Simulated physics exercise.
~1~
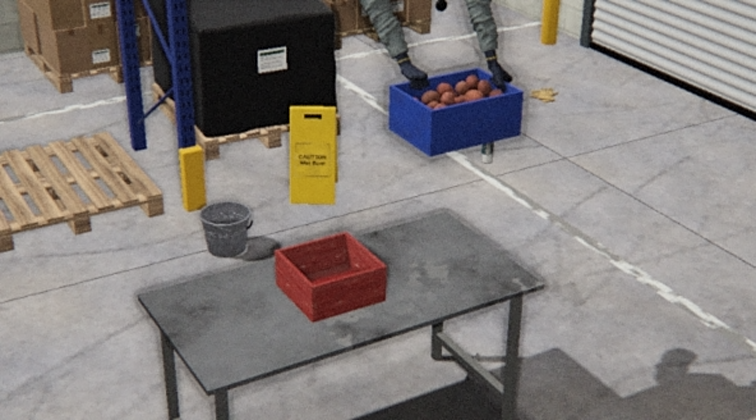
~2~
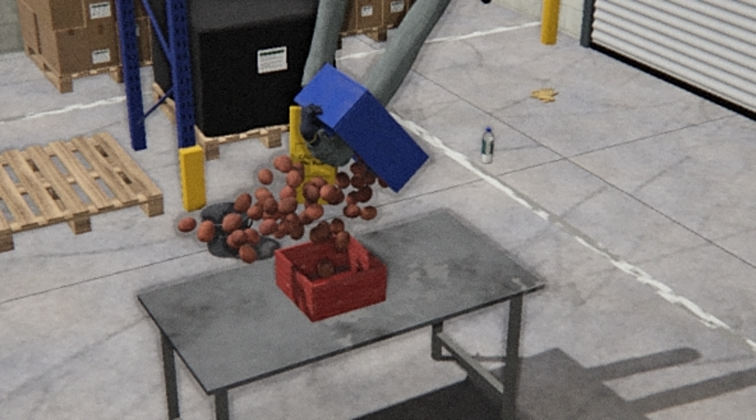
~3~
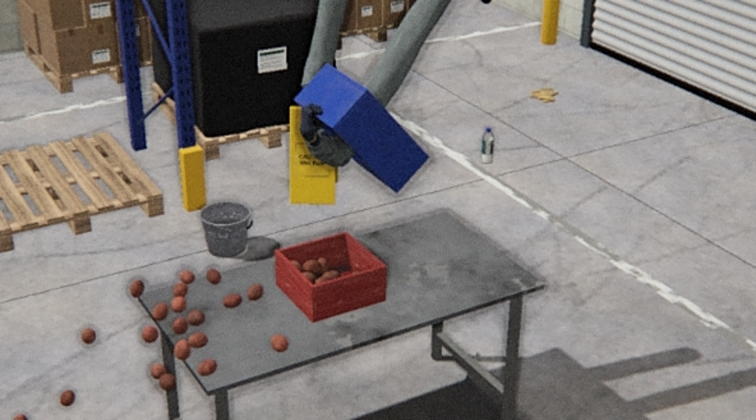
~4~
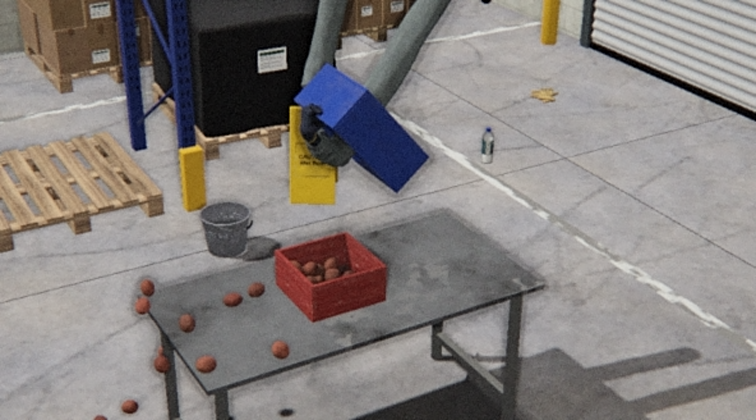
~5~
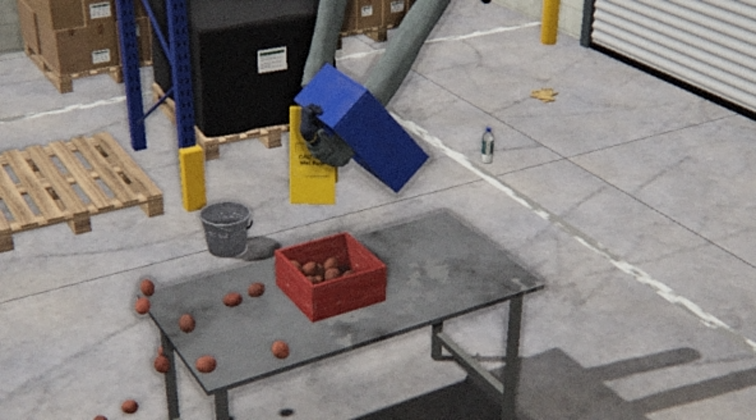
A blue crate full of round red potatoes is held by gloved hands beyond a gray metal table in a warehouse, seen from above. An open, empty red carton sits on the table, with a gray bucket, a yellow caution sign and wooden pallets behind it. The crate swings left over the carton and tips steeply, spilling its load in a loose shower. Some potatoes drop into the carton, but many scatter left across the tabletop and over its edge. The crate stays tilted and emptied while a small heap rests in the unmoved carton, most of the load outside it.
